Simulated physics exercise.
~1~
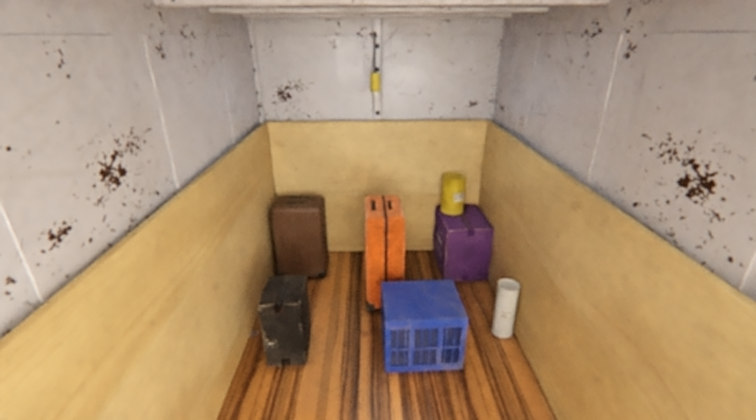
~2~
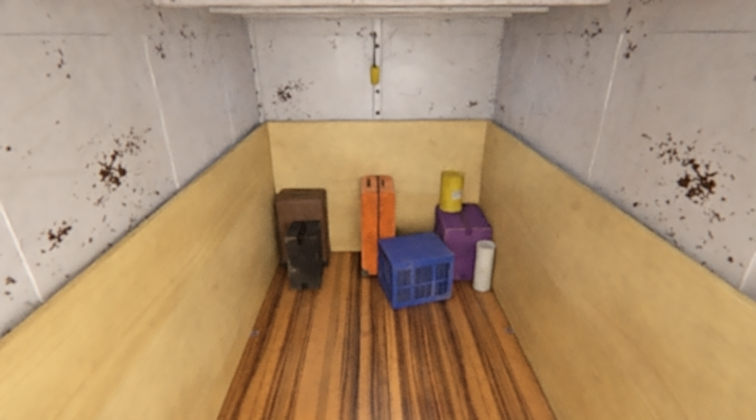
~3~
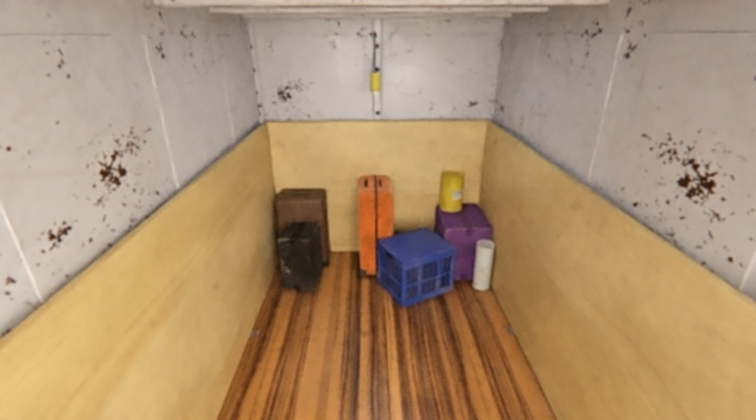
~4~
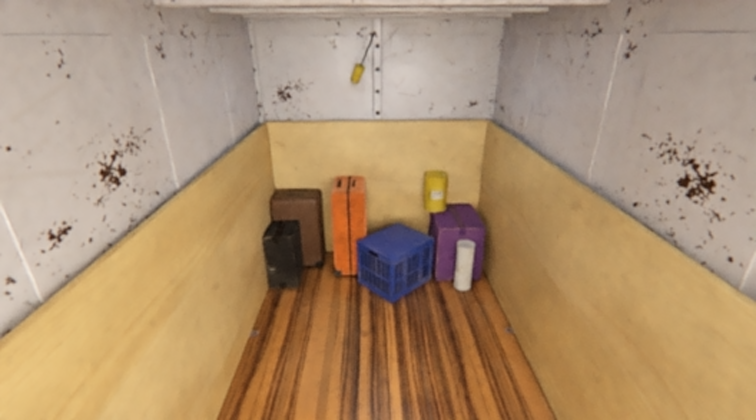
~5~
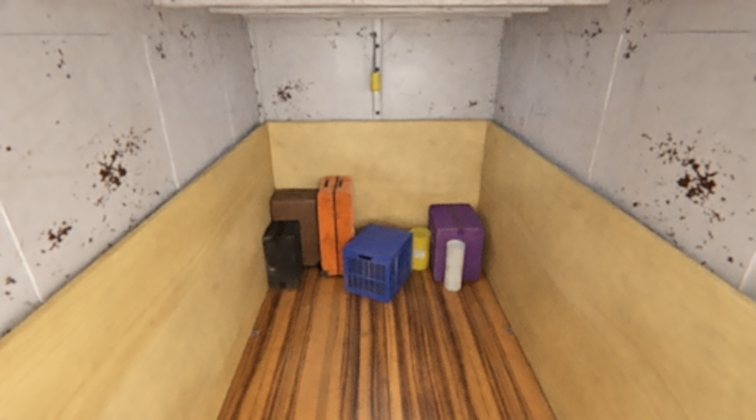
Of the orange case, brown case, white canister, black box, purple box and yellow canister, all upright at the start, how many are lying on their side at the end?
None of them are lying on their side at the end. All six are still upright, even the yellow canister that drops from the purple box to the floor.
